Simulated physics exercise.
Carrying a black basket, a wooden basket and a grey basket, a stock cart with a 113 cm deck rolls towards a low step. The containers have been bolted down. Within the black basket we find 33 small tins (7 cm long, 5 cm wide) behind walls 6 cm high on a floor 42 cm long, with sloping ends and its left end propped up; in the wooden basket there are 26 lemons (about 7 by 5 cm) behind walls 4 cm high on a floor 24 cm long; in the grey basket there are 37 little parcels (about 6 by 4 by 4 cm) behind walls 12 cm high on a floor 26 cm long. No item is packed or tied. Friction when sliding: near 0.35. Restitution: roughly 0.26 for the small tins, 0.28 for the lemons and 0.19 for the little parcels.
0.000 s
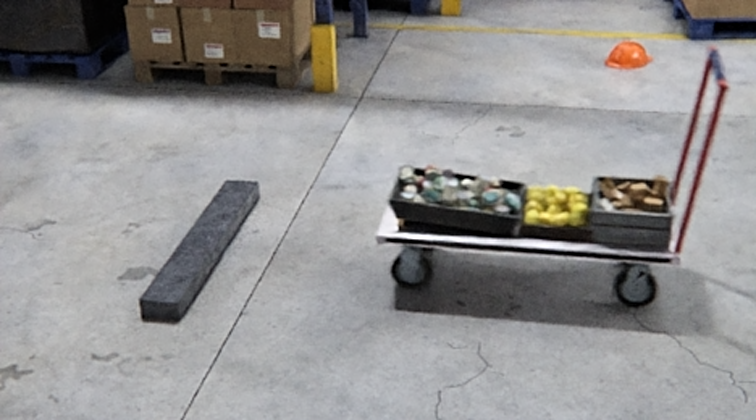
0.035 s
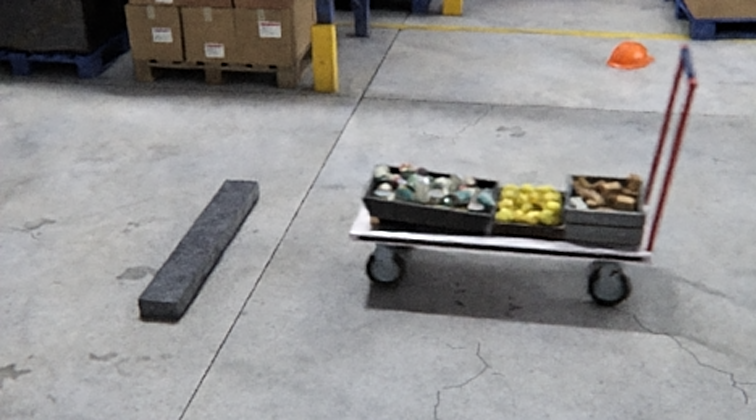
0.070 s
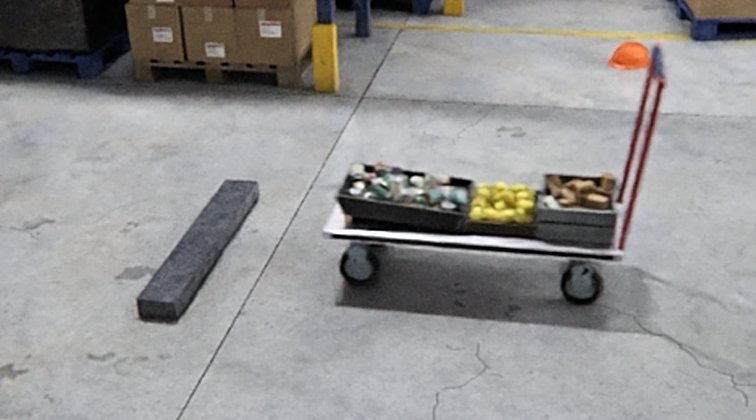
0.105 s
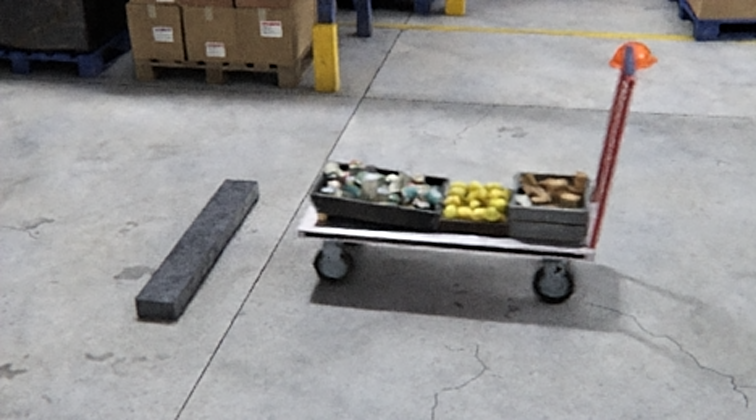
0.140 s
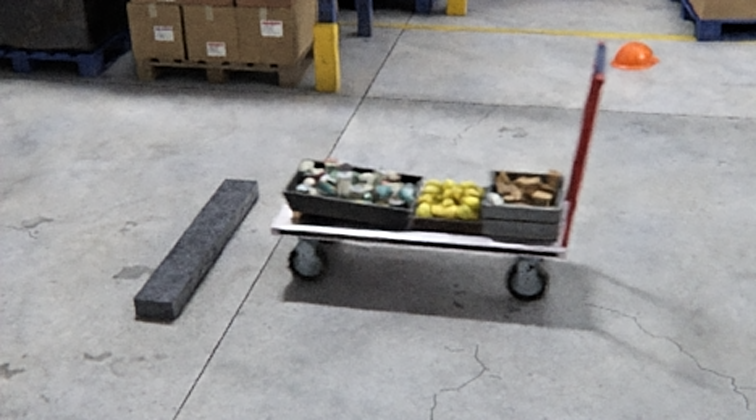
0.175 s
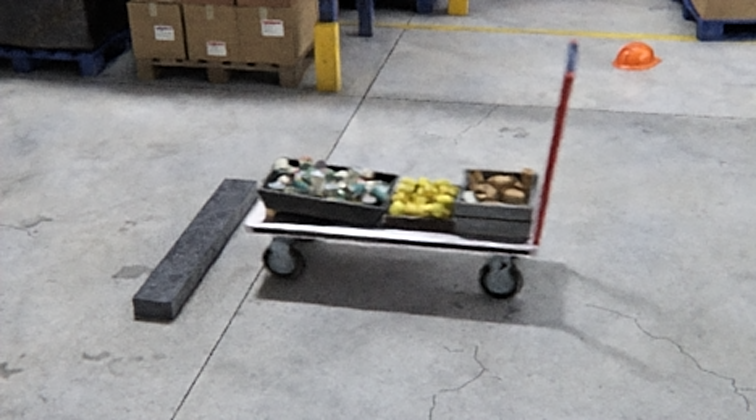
A flat cart with a red upright handle, carrying a black basket of small tins, yellow lemons and a grey basket of little parcels, rolls steadily leftward across a concrete warehouse floor, drawing closer to a low dark step.
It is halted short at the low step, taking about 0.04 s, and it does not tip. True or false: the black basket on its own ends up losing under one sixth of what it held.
False.
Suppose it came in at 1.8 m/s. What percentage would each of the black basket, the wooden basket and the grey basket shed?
In that case the black basket sheds 10 per cent of its load, the wooden basket 20 per cent, and the grey basket 10 per cent.
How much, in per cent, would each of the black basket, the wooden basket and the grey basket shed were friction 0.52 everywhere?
Black basket 40%, wooden basket 40%, grey basket 10%.
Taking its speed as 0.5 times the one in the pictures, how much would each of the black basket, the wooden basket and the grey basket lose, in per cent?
Then the black basket sheds 0 per cent, the wooden basket 0 per cent, and the grey basket 10 per cent.
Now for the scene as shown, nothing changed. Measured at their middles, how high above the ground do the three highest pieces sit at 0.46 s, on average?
Around 56 centimetres.
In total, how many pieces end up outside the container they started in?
About 25 in total.
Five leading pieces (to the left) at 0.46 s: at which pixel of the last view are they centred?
The five leading pieces sit around (198, 142).
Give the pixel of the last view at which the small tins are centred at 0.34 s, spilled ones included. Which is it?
(248, 173).
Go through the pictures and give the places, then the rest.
In the first frame (places track the rim corner closest to us here; the camera moves round a little), black basket (518, 217); grey basket (670, 215); 76 cm to go; all still inside.
Black basket (491, 216); grey basket (641, 214); 66 cm to go, in the second frame.
Black basket (463, 214); grey basket (613, 212); 55 cm to go, in the third frame.
Black basket (436, 212); grey basket (584, 211); 45 cm to go, in the fourth frame.
Black basket (409, 210); grey basket (556, 209); 35 cm to go, in the fifth frame.
Black basket (382, 208); grey basket (528, 207); 25 cm to go; all still inside, in the sixth frame.
After 0.24 s, contact.
After 0.34 s, the black basket has all 33, the wooden basket is down by 3 of 26 and the grey basket has all 37.
After 0.46 s, the black basket is down by 7 of 33, the wooden basket is down by 10 of 26 and the grey basket is down by 4 of 37.
After 0.69 s, the black basket is down by 10 of 33, the wooden basket is down by 10 of 26 and the grey basket is down by 4 of 37.
Outcome (at 1.19 s), the black basket is down by 10 of 33, the wooden basket is down by 10 of 26 and the grey basket is down by 4 of 37. Asked share, 10 of 33, 30 per cent.
